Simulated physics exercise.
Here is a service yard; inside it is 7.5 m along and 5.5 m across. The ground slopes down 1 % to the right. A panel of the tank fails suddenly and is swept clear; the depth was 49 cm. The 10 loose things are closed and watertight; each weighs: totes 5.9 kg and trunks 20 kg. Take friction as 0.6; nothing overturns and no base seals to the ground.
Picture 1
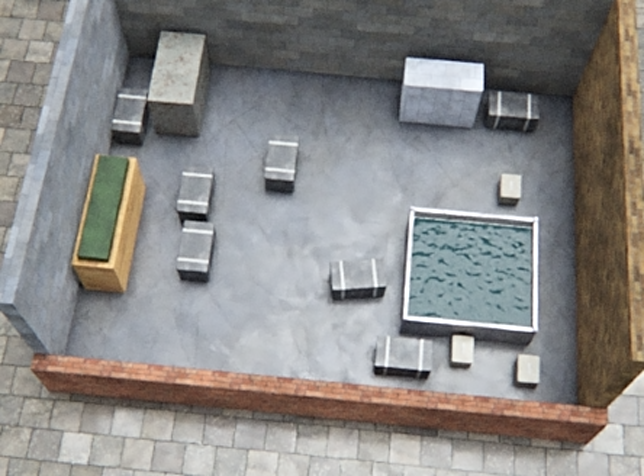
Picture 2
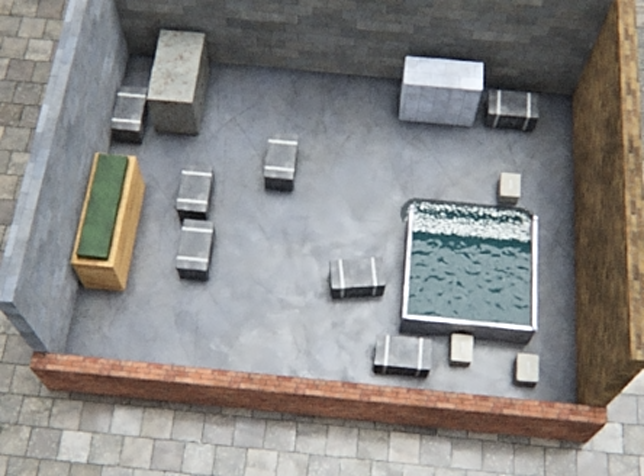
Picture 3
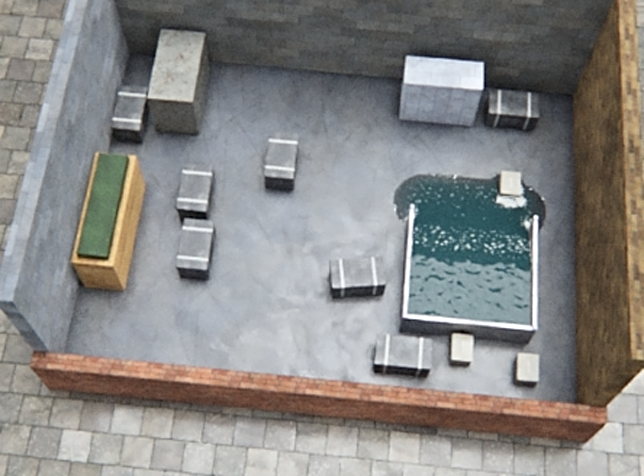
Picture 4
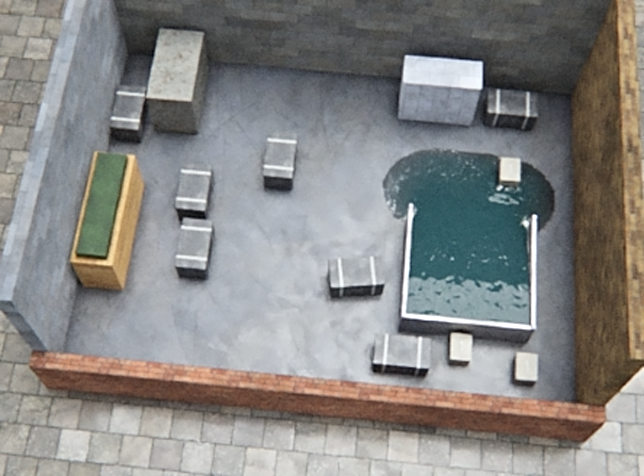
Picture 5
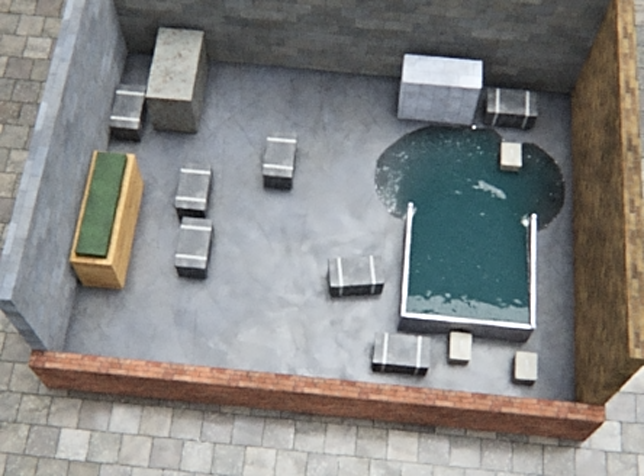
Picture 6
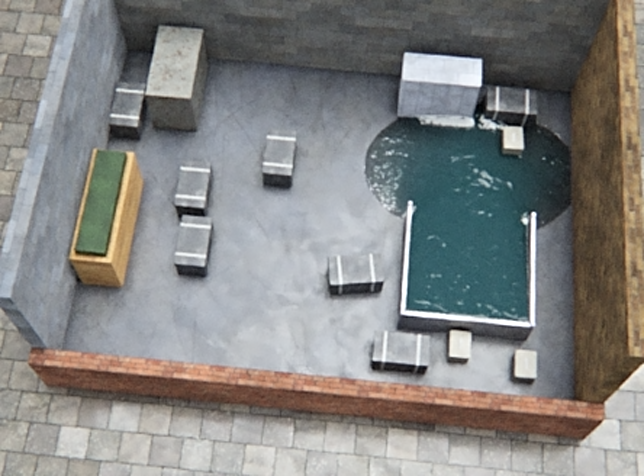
A walled yard held a tank of dark green water that burst open at its far side, and the water spread across the floor, pushing one small pale block back toward the far wall.
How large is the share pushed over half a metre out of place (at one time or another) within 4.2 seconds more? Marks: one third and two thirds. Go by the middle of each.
That comes to under a third.
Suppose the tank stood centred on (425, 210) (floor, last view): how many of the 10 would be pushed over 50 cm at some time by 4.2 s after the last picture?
In that case 1 of them.
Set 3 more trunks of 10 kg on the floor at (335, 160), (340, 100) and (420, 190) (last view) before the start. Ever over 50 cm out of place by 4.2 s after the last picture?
In turn: Past it, over, over.
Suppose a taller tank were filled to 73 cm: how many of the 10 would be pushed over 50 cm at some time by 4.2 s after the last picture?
In that case 2 of them.
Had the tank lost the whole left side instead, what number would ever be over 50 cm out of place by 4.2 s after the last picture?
In that case 4 of them.
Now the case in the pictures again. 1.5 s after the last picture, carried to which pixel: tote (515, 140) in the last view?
Around (557, 120).
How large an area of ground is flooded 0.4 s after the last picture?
About 10.5 m2.
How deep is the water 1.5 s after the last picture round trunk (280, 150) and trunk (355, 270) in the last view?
About 0 and 0 cm.
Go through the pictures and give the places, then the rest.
A tote at (511, 186), on the bottom; a tote at (463, 349) rests on the ground; 3.1 m2 under water; 0 of 10 have shifted, in the first frame.
A tote at (510, 185), on the bottom; a tote at (462, 348), on the bottom; water covers 4.0 m2; 0 of 10 have shifted, in the second frame.
A tote at (511, 183) rests on the ground; a tote at (462, 347), on the bottom; water covers 4.9 m2; 0 of 10 have shifted, in the third frame.
A tote at (510, 169), on the bottom, 25 cm from its start; a tote at (461, 347), on the bottom; water covers 6.1 m2; 1 of 10 have shifted, in the fourth frame.
A tote at (511, 154), on the bottom, 52 cm from its start; a tote at (461, 346), on the bottom; 7.4 m2 under water; 1 of 10 have shifted, in the fifth frame.
A tote at (513, 138), on the bottom, 80 cm from its start; a tote at (460, 344) rests on the ground; 8.6 m2 under water; 1 of 10 have shifted, in the sixth frame.
Then, 0.4 s after the last picture 1 of 10 are over 50 cm from their spots; 1 afloat.
Then, 1.5 s after the last picture 1 of 10 are over 50 cm from their spots; 2 afloat.
Then, 2.8 s after the last picture 1 of 10 are over 50 cm from their spots; 2 afloat.
Then, 4.2 s after the last picture 0 of 10 are over 50 cm from their spots, and 1 have been at some point; 2 afloat.
